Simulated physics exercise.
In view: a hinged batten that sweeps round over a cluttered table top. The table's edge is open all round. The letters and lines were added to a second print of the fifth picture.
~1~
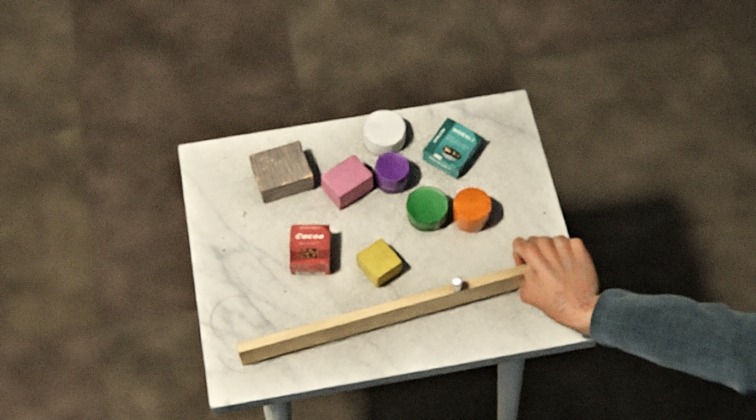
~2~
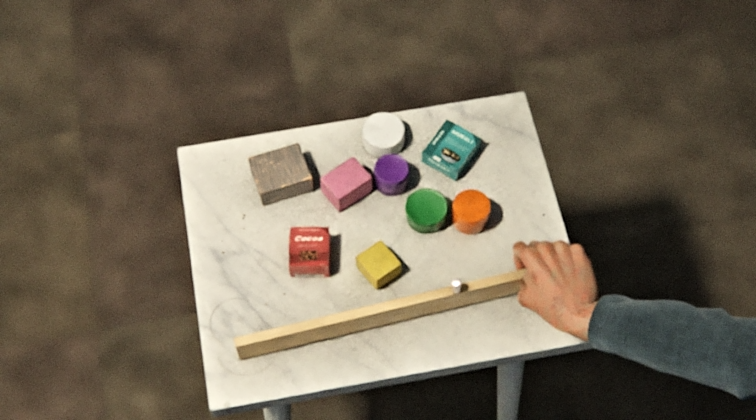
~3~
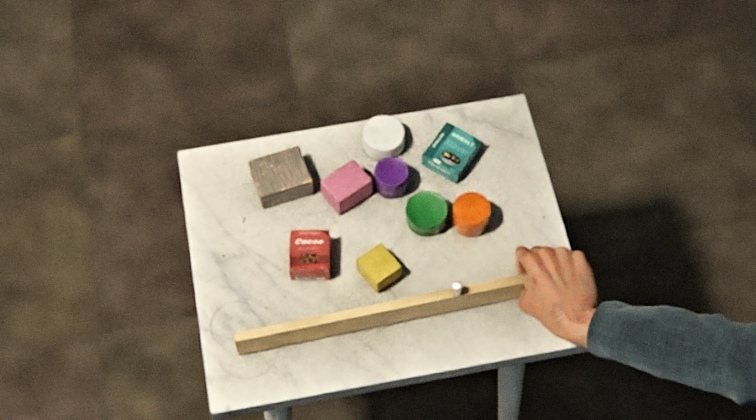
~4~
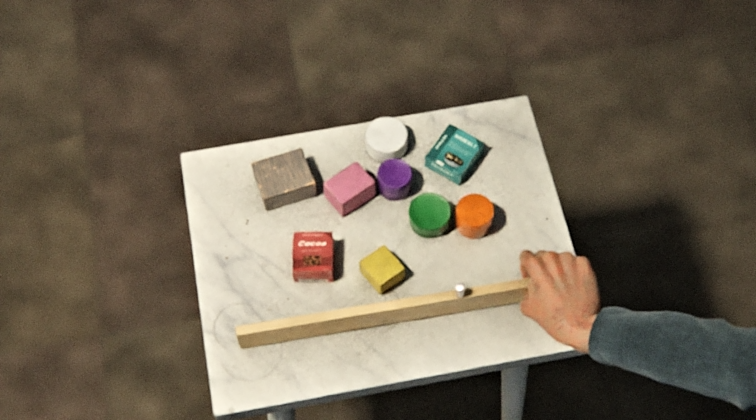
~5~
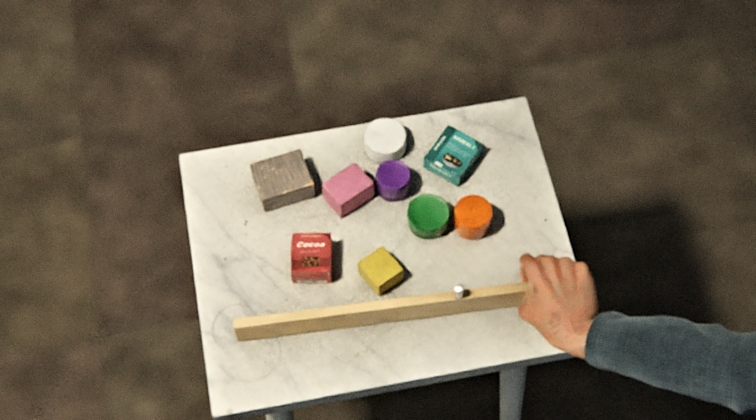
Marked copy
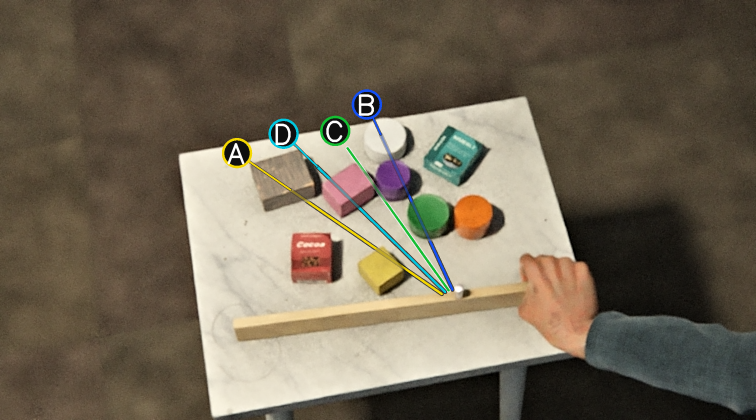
A pale wooden batten lies across the near part of a white marbled table top, seen from high above, with a blue-sleeved hand at its right end. Beyond it sit a red cocoa box and yellow block, green and orange pots, pink block and purple jar, with grey block, white tin and turquoise box farther back. The batten's left end swings slightly up towards the still objects, while the view drifts faintly.
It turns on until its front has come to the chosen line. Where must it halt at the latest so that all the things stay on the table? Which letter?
It can go as far as D.
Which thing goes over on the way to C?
It is the white tin.
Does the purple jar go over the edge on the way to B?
No.
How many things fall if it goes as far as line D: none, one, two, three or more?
In all, none.
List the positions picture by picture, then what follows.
In the first frame, yellow block (379, 263); turquoise box (452, 148); orange pot (472, 210).
In the second frame, arm (342, 316); pink block (347, 184).
In the third frame, arm (341, 315); purple jar (392, 178).
In the fourth frame, arm (344, 313); white tin (387, 140).
In the fifth frame, arm (342, 310); yellow block (381, 270); turquoise box (453, 155); orange pot (473, 217).
On the marked copy, A at (364, 241); B at (416, 209); C at (396, 217); D at (379, 228).
With D. Early on, arm (345, 271); yellow block (382, 263); red packet (316, 249).
Further on, arm (362, 237); grey block (283, 173); pink block (358, 168).
At the end, arm (380, 218); white tin (406, 116); grey block (287, 152); nothing has fallen.
As for the rest, A is safe but short; B drops the white tin; C drops the white tin.
